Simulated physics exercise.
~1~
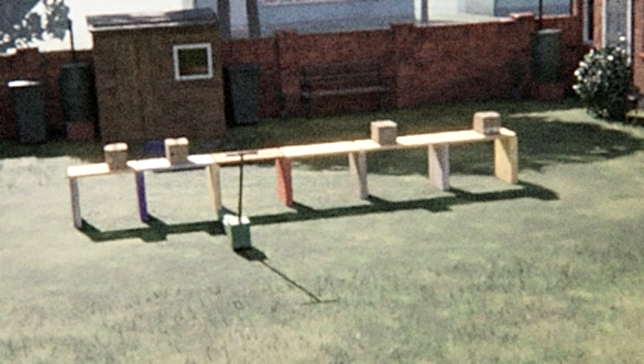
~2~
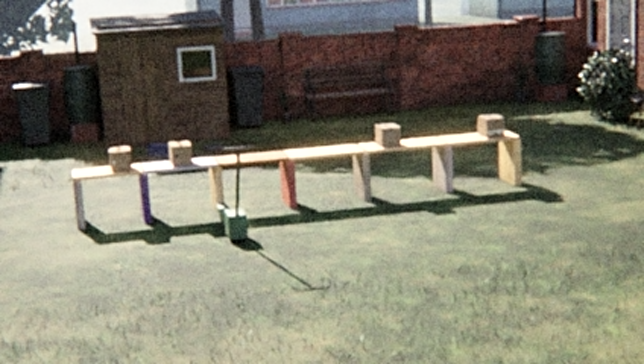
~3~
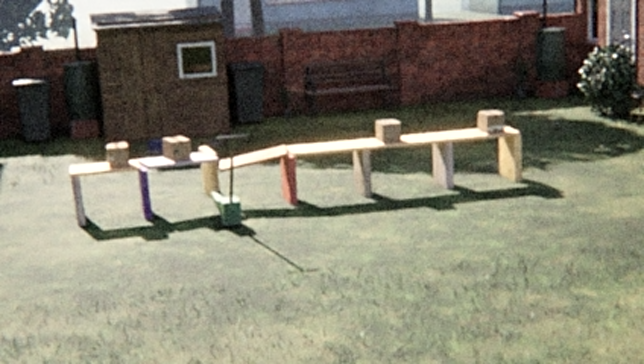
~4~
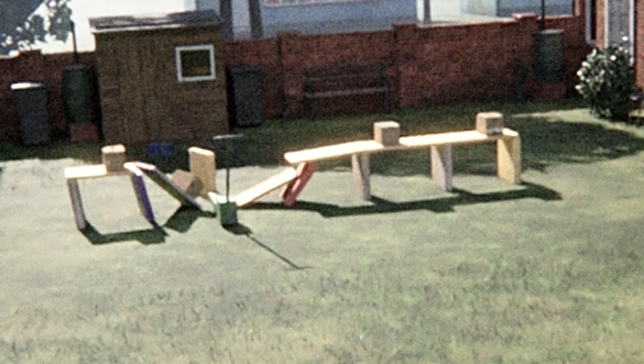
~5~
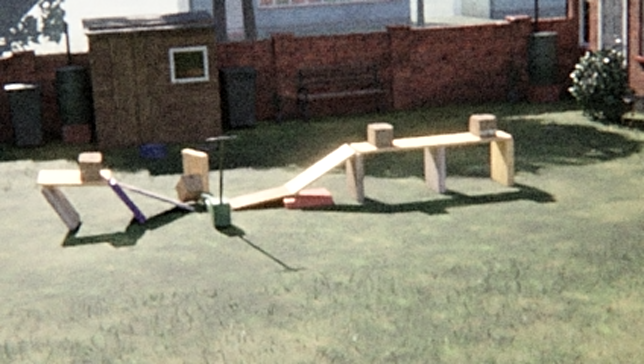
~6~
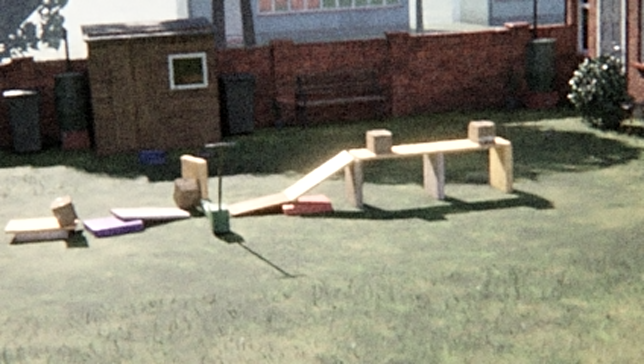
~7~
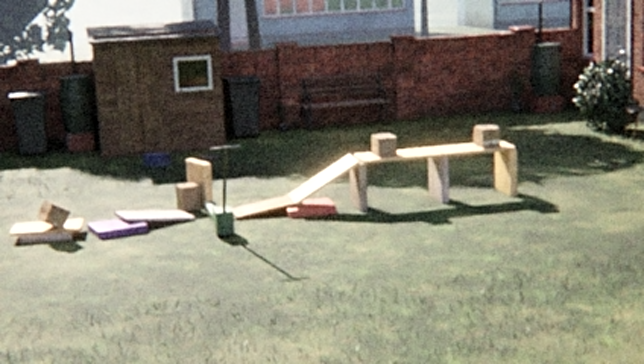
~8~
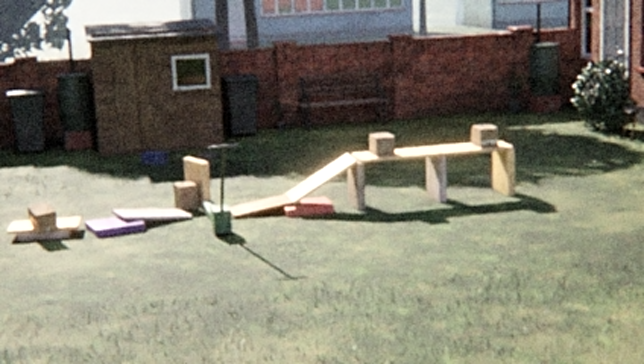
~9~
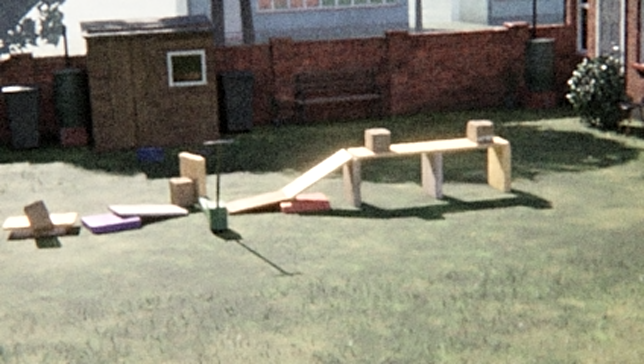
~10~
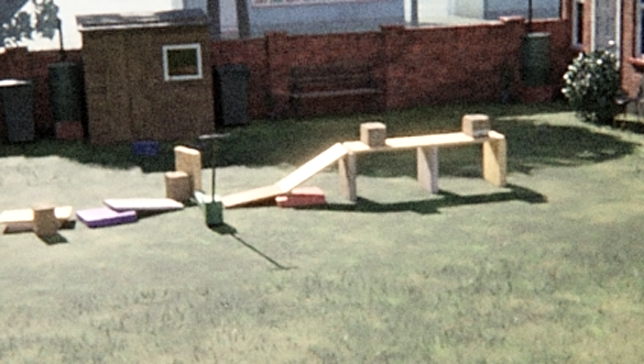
Row of boards on uprights partly collapsing on a lawn, purple and red supports toppling, the right-hand section staying up with two boxes.
